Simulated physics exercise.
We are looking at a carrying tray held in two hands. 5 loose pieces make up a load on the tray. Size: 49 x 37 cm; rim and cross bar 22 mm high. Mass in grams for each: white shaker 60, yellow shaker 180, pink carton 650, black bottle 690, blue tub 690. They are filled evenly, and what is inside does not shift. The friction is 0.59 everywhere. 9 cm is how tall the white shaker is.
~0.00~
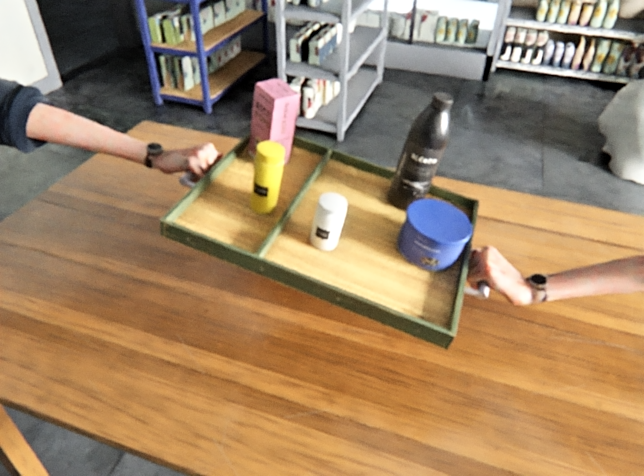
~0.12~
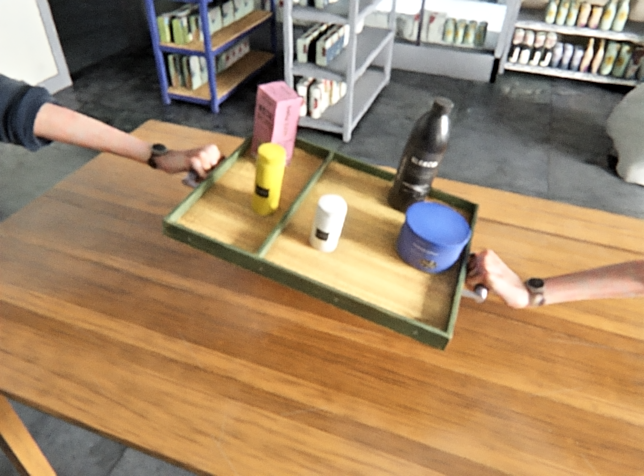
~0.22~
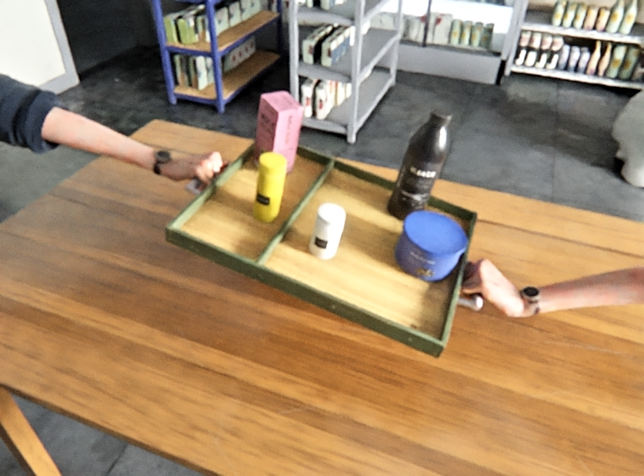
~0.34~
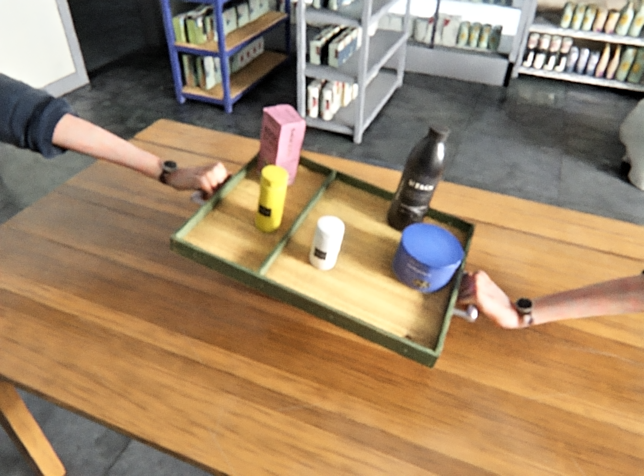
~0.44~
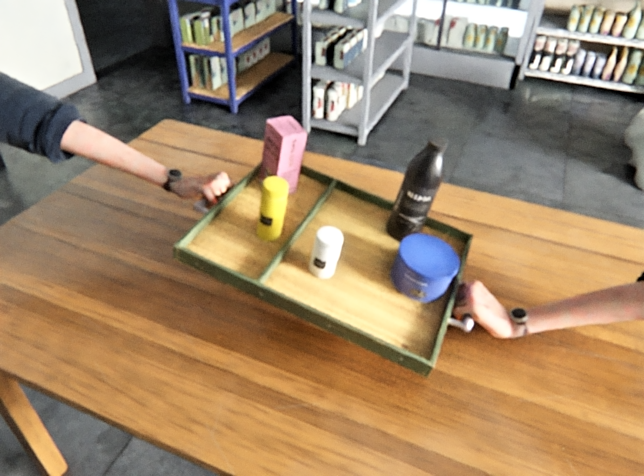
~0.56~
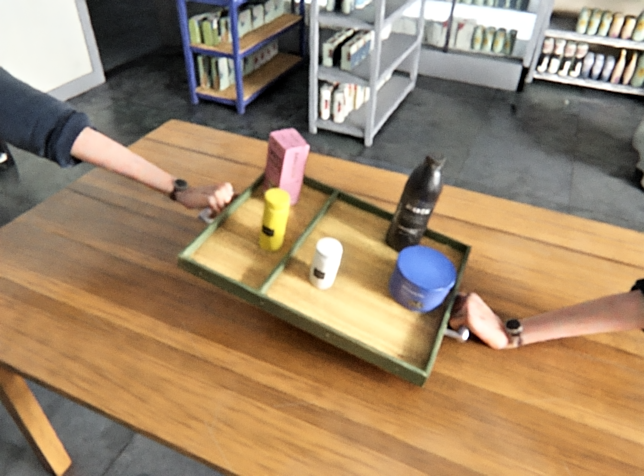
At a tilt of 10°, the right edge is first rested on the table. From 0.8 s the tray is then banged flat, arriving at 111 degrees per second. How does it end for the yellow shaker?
It overbalances.
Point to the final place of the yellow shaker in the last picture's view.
Close to (241, 241).
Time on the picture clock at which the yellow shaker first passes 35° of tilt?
It happens near 1.3 s.
By 1.06 s, tray flat on the table; yellow shaker rocked 12° off its seat near (261, 246); pink carton rocked 11° off its seat; black bottle rocked 7° off its seat.
By 1.46 s, tray flat on the table; yellow shaker on its side near (236, 247).
When it is over (3.2 s), lying over on the tray, yellow shaker; the other 4 within 5 cm of the start. In the last view, yellow shaker near (241, 241).
